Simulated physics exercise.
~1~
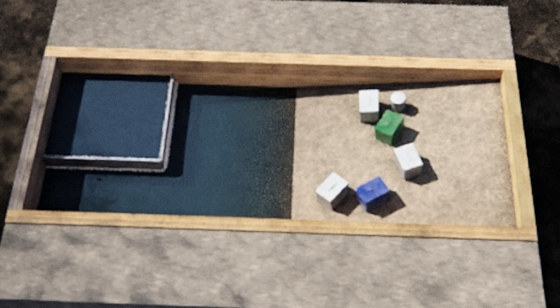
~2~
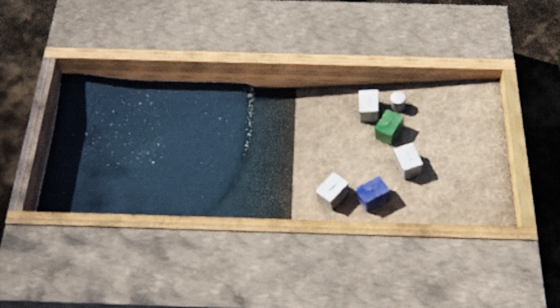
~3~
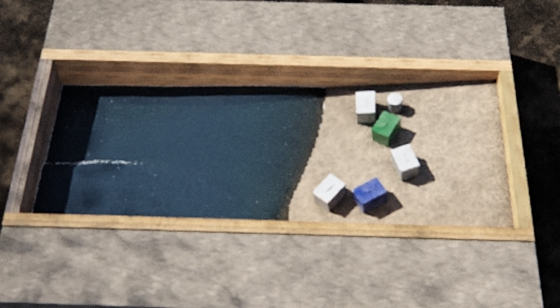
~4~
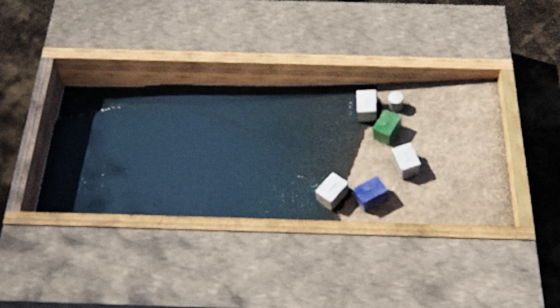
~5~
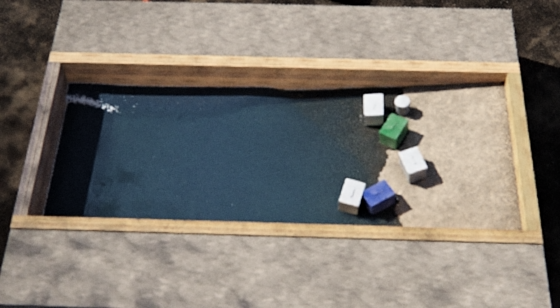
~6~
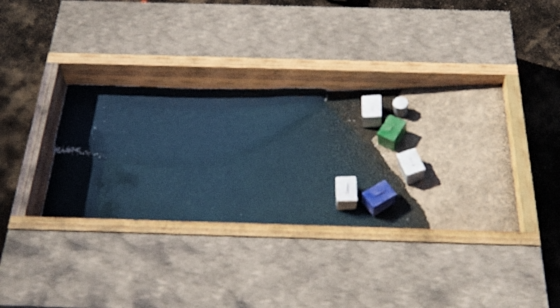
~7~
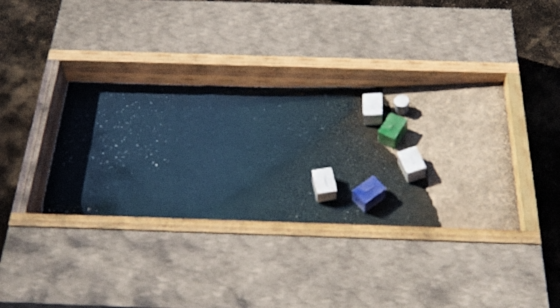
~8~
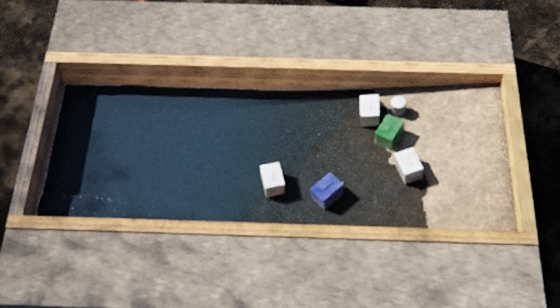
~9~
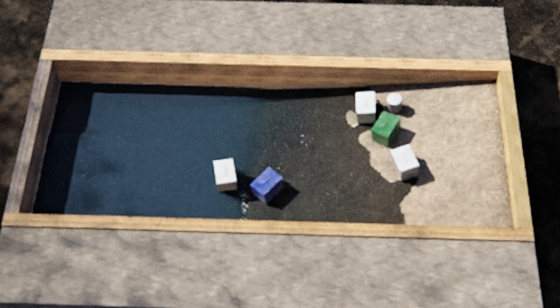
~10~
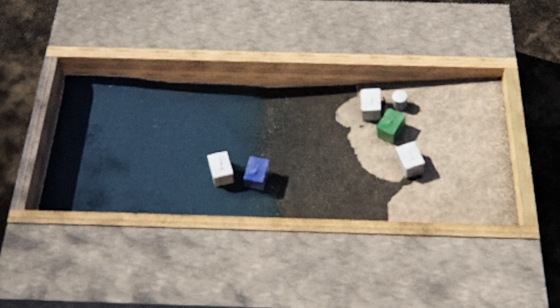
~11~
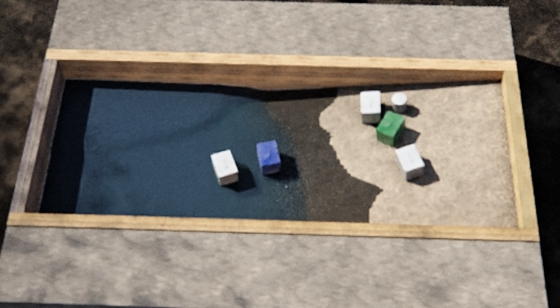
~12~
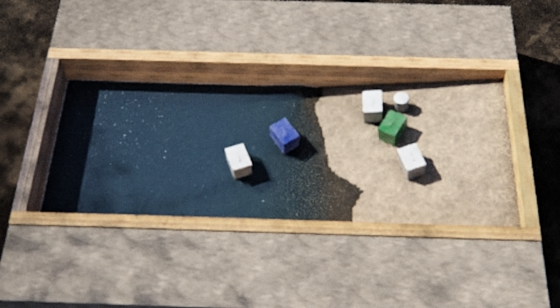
Water surges right up the sand, then drags a white and a blue block back left.
